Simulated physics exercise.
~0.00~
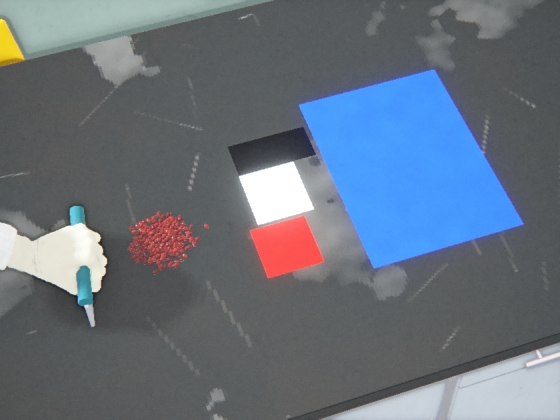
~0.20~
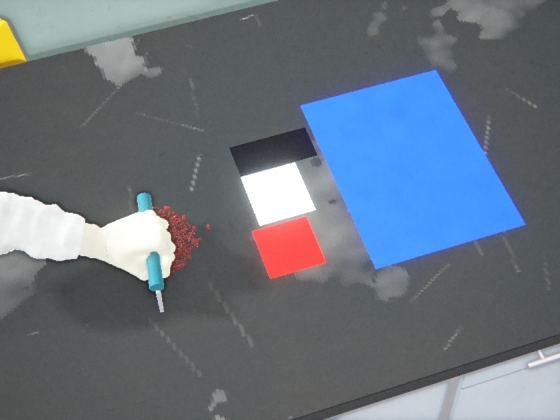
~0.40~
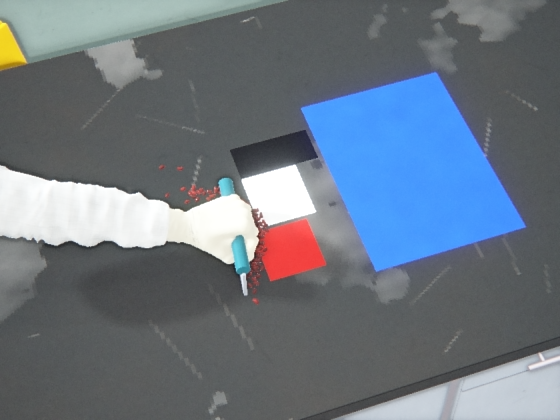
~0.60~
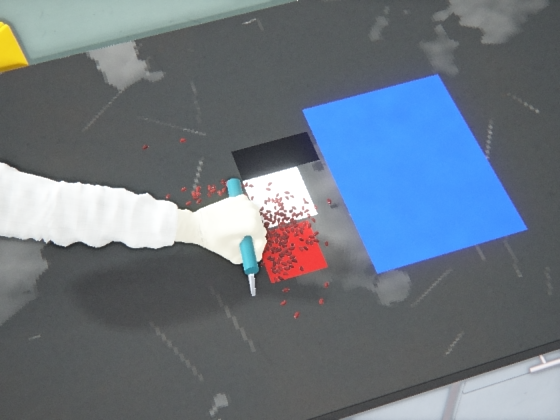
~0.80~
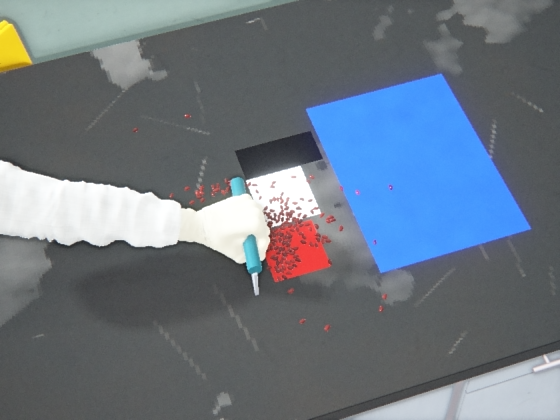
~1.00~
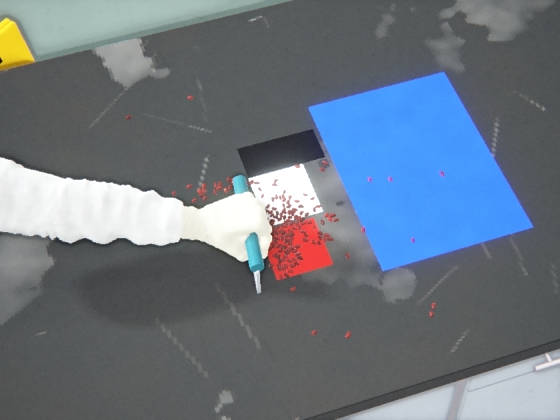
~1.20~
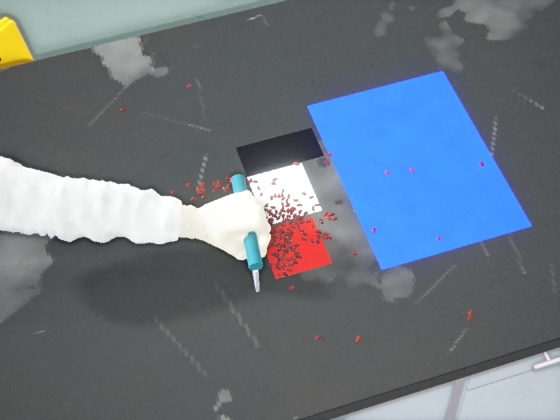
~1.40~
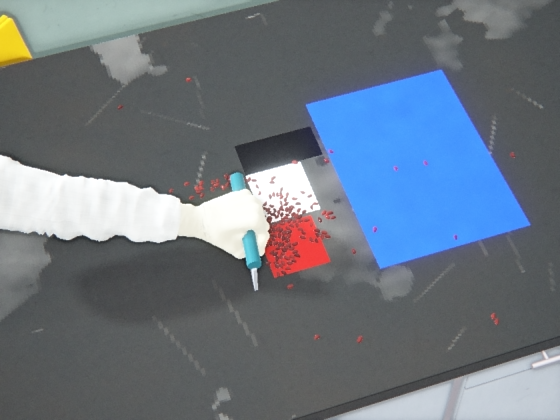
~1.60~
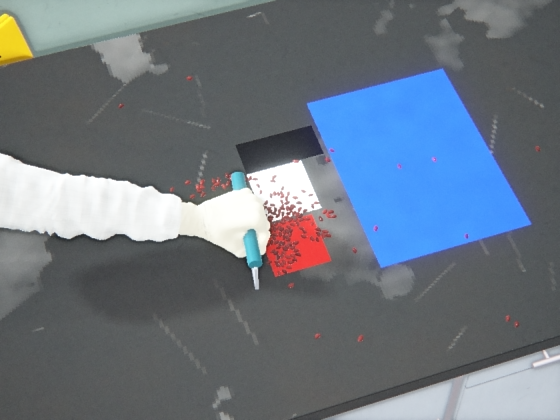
To begin with, a white-gloved hand holding a teal-handled scraper rests left of a compact pile of small red beans on a dark, scuffed tabletop. The hand sweeps right, reaching the pile and pushing it toward the black, white and red mats. It then stops at the near edge of the white and red mats, while the beans spill forward across them. A few stray pieces keep sliding over the large blue mat and the bare table. At the end, the hand stays put, with most beans scattered on the red and white mats, few on blue and none on black.
